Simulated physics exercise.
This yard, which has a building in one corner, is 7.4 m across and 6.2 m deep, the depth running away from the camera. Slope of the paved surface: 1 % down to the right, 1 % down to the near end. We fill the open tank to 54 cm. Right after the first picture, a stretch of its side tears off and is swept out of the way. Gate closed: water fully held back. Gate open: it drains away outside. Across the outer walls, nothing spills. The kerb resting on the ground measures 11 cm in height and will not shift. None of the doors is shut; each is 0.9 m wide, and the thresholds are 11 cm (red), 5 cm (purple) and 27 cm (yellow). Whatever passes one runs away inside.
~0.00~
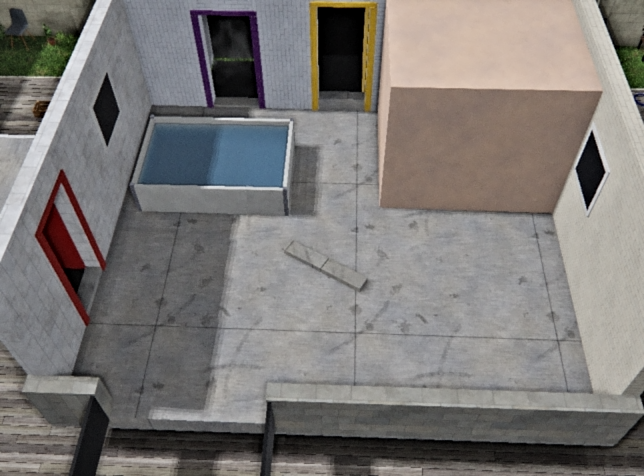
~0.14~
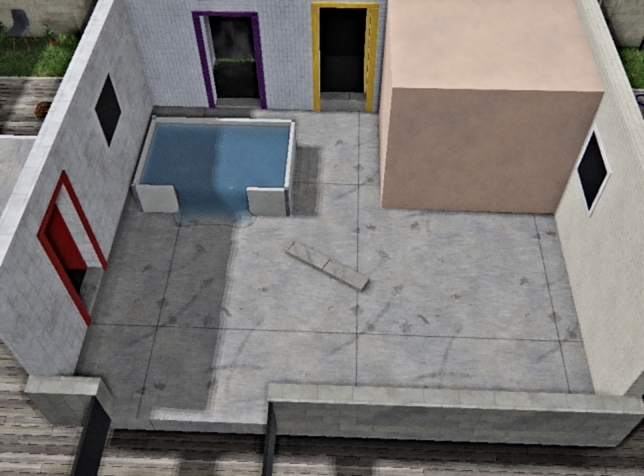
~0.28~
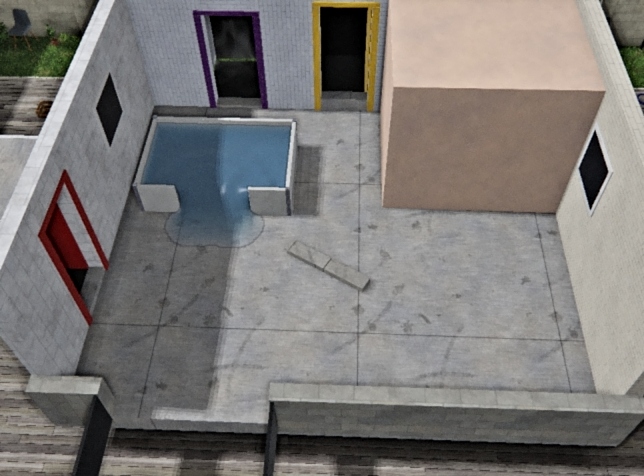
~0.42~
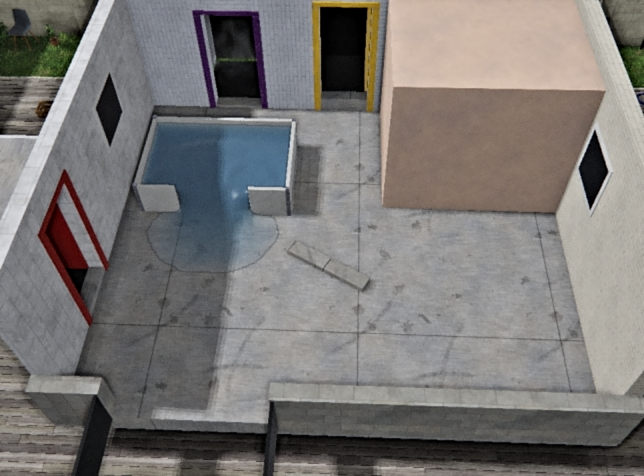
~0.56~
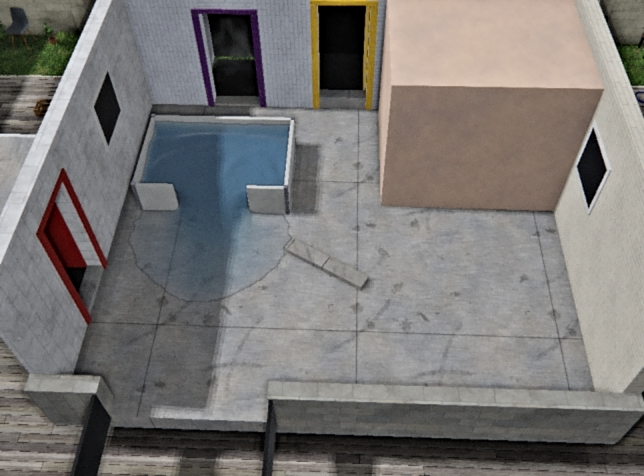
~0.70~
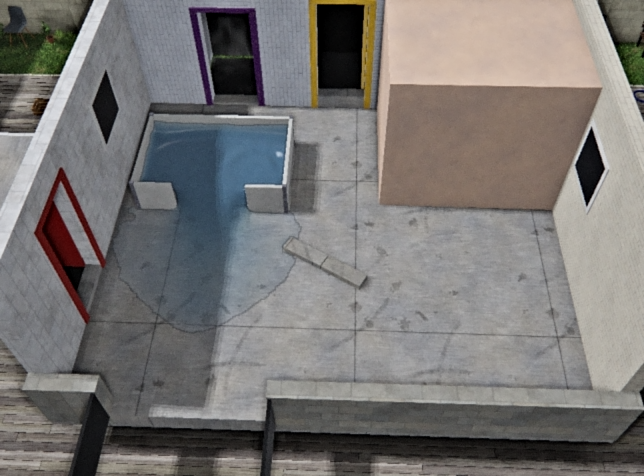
A walled yard with a big beige block in one corner sat still until part of a blue water tank's front side disappeared, and water poured out and spread across the grey paved floor.
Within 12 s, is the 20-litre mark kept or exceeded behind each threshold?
Red door: Kept, purple door: Kept, yellow door: Kept.
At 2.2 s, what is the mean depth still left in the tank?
Mean depth: Some 28 cm.
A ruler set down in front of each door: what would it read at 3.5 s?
Red 8 cm, purple 0 cm, yellow 0 cm.
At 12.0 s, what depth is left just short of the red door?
The depth comes to around 1.0 centimetres.
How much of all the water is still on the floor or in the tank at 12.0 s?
I'd say close to 44 percent is still there.
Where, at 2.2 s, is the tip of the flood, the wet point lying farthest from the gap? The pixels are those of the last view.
Point: Roughly (402, 408).
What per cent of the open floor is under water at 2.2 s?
Close to 35 in a hundred.
After 1.4 s water covers 30 % of the floor and is deepest (28 cm) near (213, 219); red door 6 cm at the sill, 0 L in, purple door not reached, yellow door not reached.
After 2.2 s water covers 35 % of the floor and is deepest (30 cm) near (79, 397); red door 10 cm at the sill, 0 L in, purple door not reached, yellow door not reached.
After 3.5 s water covers 45 % of the floor and is deepest (18 cm) near (91, 397); red door 8 cm at the sill, 1 L in, purple door not reached, yellow door not reached.
After 7.0 s water covers 55 % of the floor and is deepest (10 cm) near (599, 416); red door 5 cm at the sill, 1 L in, purple door not reached, yellow door not reached.
After 12.0 s water covers 65 % of the floor and is deepest (8 cm) near (586, 415); red door 1 cm at the sill, 1 L in, purple door not reached, yellow door not reached.
